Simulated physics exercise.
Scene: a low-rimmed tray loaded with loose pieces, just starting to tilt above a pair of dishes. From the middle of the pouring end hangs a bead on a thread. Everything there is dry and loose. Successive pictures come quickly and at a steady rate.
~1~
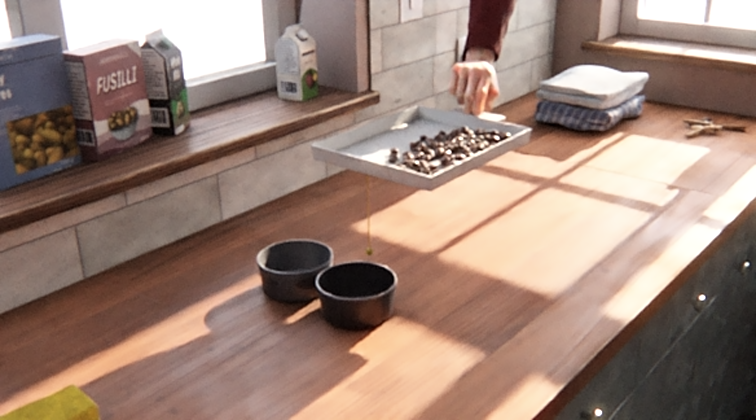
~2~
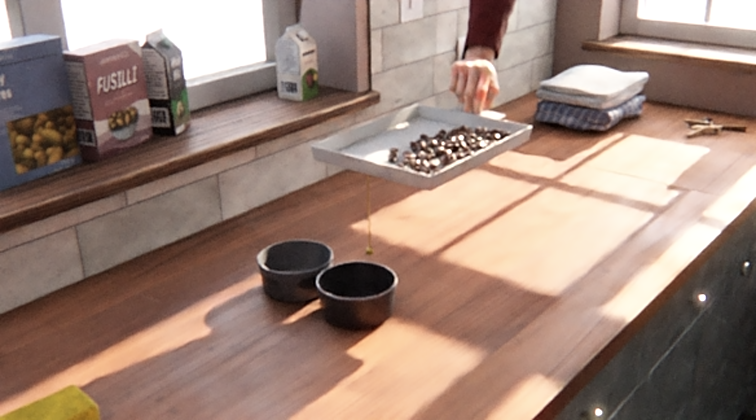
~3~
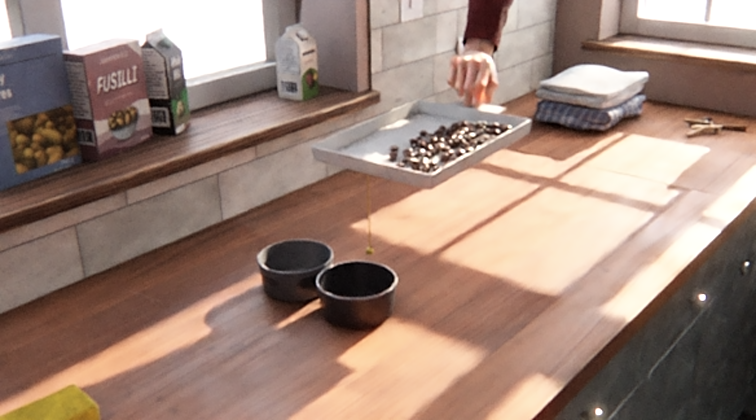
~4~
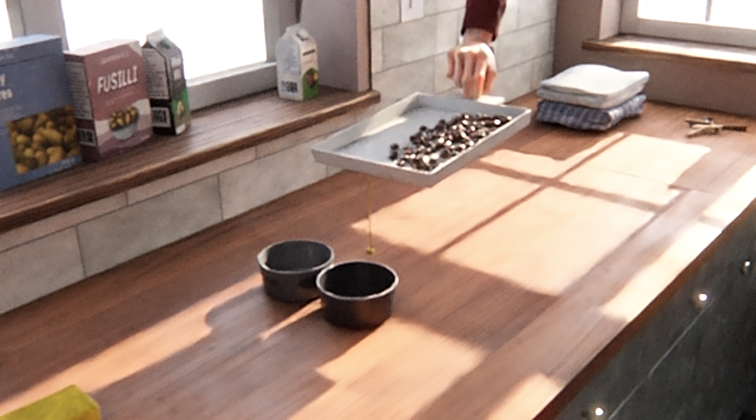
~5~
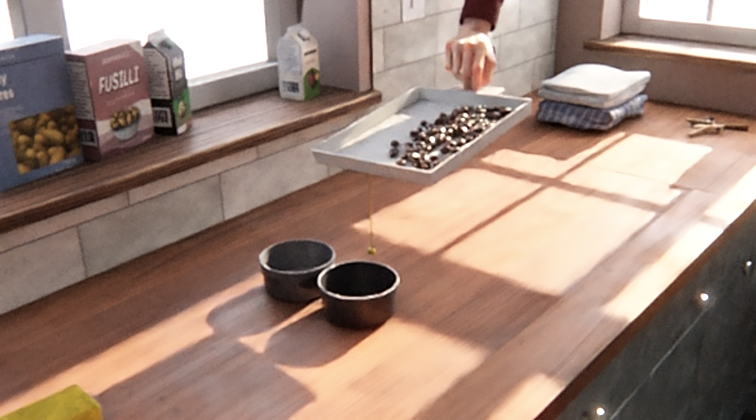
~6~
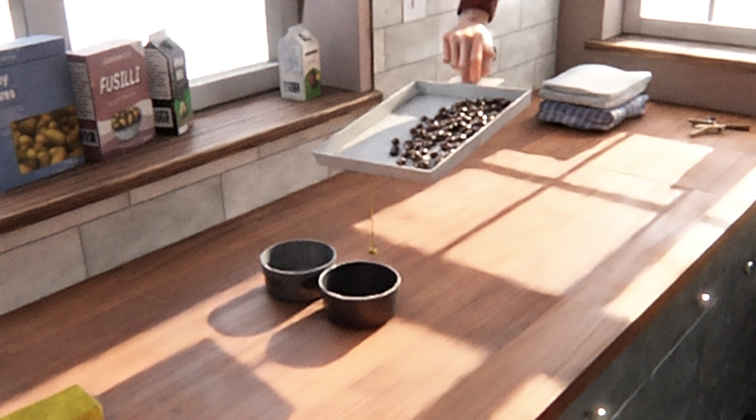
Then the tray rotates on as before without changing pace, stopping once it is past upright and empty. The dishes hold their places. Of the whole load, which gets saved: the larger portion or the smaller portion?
The dishes will manage to catch most of it.
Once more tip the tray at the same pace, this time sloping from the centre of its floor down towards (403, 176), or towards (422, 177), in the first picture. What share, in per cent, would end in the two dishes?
Around 20 per cent first, around 0 per cent next.
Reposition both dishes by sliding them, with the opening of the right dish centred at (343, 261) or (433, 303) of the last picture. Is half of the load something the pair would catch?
Well, in excess of half at the first spot and not up to half at the second.
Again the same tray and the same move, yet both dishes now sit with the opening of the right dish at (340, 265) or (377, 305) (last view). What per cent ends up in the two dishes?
About 80% on the first try and 20% on the second.
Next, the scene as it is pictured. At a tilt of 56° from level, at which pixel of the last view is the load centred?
Roughly at (359, 152).
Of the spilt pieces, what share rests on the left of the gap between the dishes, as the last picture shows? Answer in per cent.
Roughly 30 %.
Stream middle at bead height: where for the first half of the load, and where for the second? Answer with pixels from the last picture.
First close to (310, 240), next close to (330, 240).
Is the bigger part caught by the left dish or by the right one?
The one at left ends up fuller.
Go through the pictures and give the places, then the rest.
The first frame shows corners of the pouring end (313, 145) and (431, 176), level; middle of the load (454, 149), flat chocolate drops; left dish (269, 282); right dish (330, 308); bead on its thread (369, 251).
The second frame shows corners of the pouring end (314, 145) and (431, 175), level; middle of the load (455, 148).
The third frame shows corners of the pouring end (313, 146) and (430, 174), tipped barely, lowest at the left corner; middle of the load (454, 144).
The fourth frame shows corners of the pouring end (313, 147) and (430, 173), tipped a little, lowest at the left corner; middle of the load (454, 138).
The fifth frame shows corners of the pouring end (314, 149) and (430, 171), tipped a little, lowest at the left corner; middle of the load (455, 133).
The sixth frame shows corners of the pouring end (314, 151) and (430, 170), tipped a little, lowest at the left corner; middle of the load (455, 128); left dish (272, 282); right dish (333, 308).
Just after the last frame, tray tipped steeply; almost all on the tray; just a few in the air.
A moment on, tray tipped right over; the larger part on the tray; just a few in the right dish; roughly a quarter in the left dish; just a few outside both; just a few in the air.
Further on, tray tipped past a quarter turn; about a tenth in the right dish; roughly two thirds in the left dish; roughly a quarter outside both.
When it is over, tray tipped past a quarter turn; about a tenth in the right dish; roughly two thirds in the left dish; roughly a quarter outside both.
